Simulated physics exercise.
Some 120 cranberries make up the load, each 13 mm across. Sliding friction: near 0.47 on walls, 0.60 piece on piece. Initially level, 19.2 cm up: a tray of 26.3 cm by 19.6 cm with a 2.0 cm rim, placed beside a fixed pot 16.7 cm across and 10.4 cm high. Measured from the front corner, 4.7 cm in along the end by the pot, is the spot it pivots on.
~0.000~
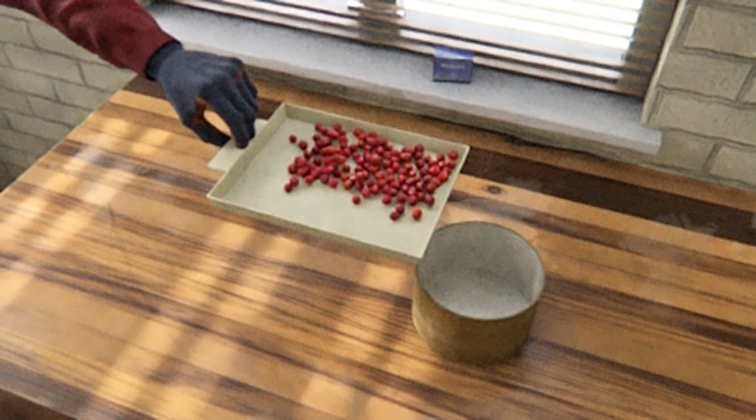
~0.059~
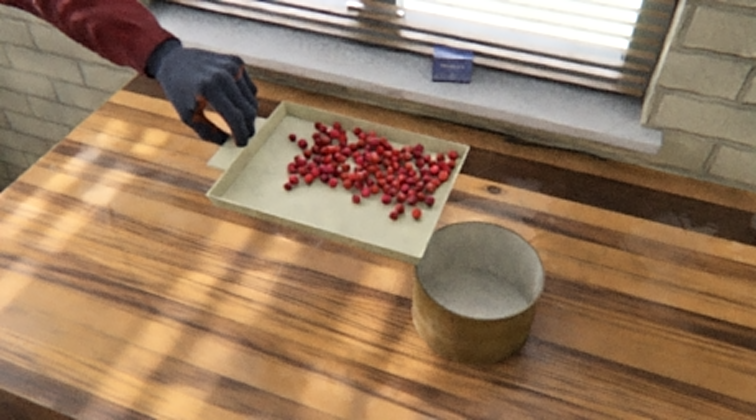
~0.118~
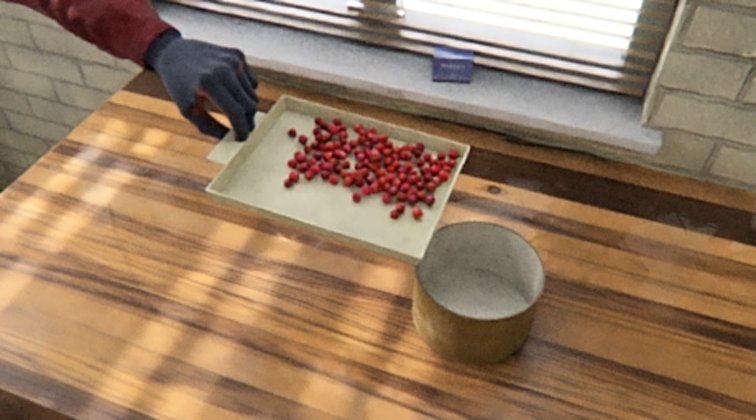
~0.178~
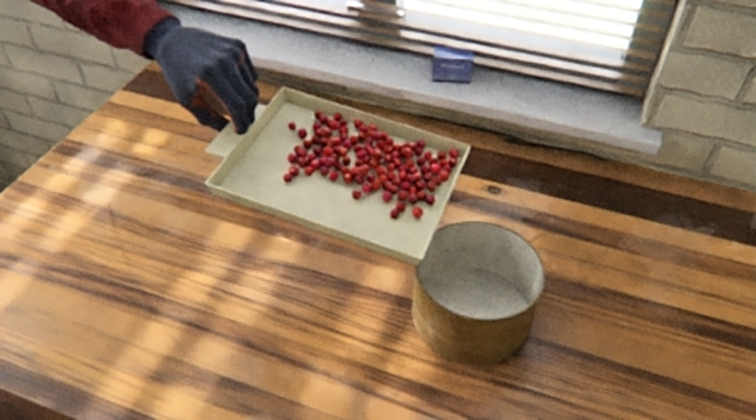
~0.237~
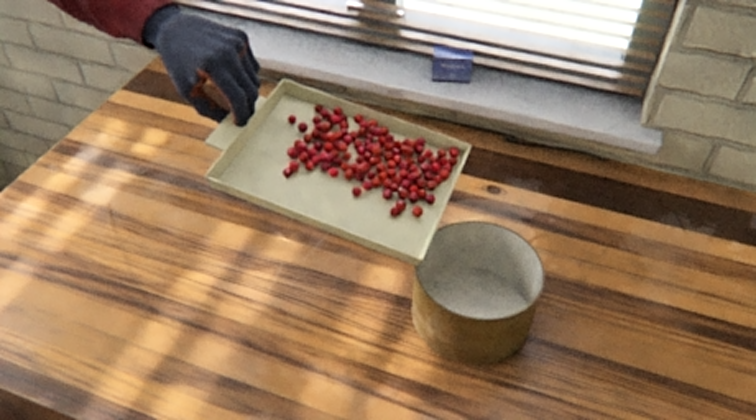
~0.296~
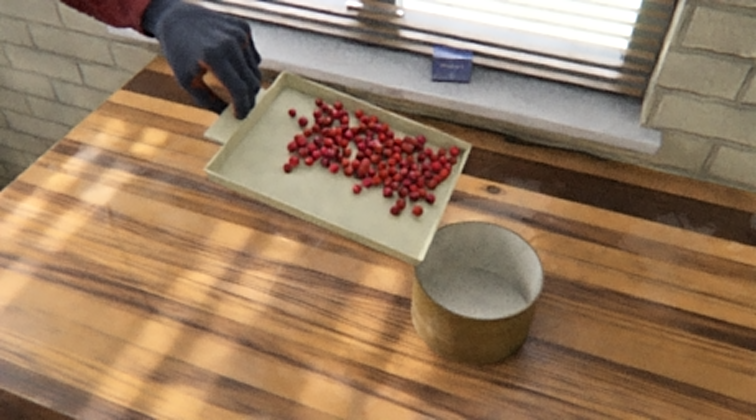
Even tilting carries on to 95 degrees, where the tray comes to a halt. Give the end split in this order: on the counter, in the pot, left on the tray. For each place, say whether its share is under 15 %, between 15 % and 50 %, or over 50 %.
Counter: Between 15 % and 50 %; pot: Over 50 %; tray: Under 15 %.
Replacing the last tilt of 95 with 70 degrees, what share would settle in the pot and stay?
I'd expect some 0 per cent in the pot.
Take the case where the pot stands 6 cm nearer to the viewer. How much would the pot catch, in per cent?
Result after the change: About 80 in a hundred.
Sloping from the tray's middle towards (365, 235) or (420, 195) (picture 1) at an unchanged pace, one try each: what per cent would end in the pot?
Approximately 5 percent, then 70 percent.
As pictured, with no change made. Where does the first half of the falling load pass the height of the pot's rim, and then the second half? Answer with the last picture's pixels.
Around (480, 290), then (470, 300).
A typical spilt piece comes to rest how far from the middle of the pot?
Distance: Around 22 cm.
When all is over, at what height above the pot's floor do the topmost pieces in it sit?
About 2.5 centimetres.
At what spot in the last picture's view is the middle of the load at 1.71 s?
Near pixel (447, 169).
Then, at 1.14 s, tilt 50 degrees; the tray holds 100 %, the pot 0 %.
After 1.71 s, tilt 76 degrees; the tray holds 100 %, the pot 0 %.
After 2.33 s, tilt 95 degrees; the tray holds 5 %, the pot 60 %.
In the end, at 3.1 s, counter 35 %, pot 65 %, tray 0 %.
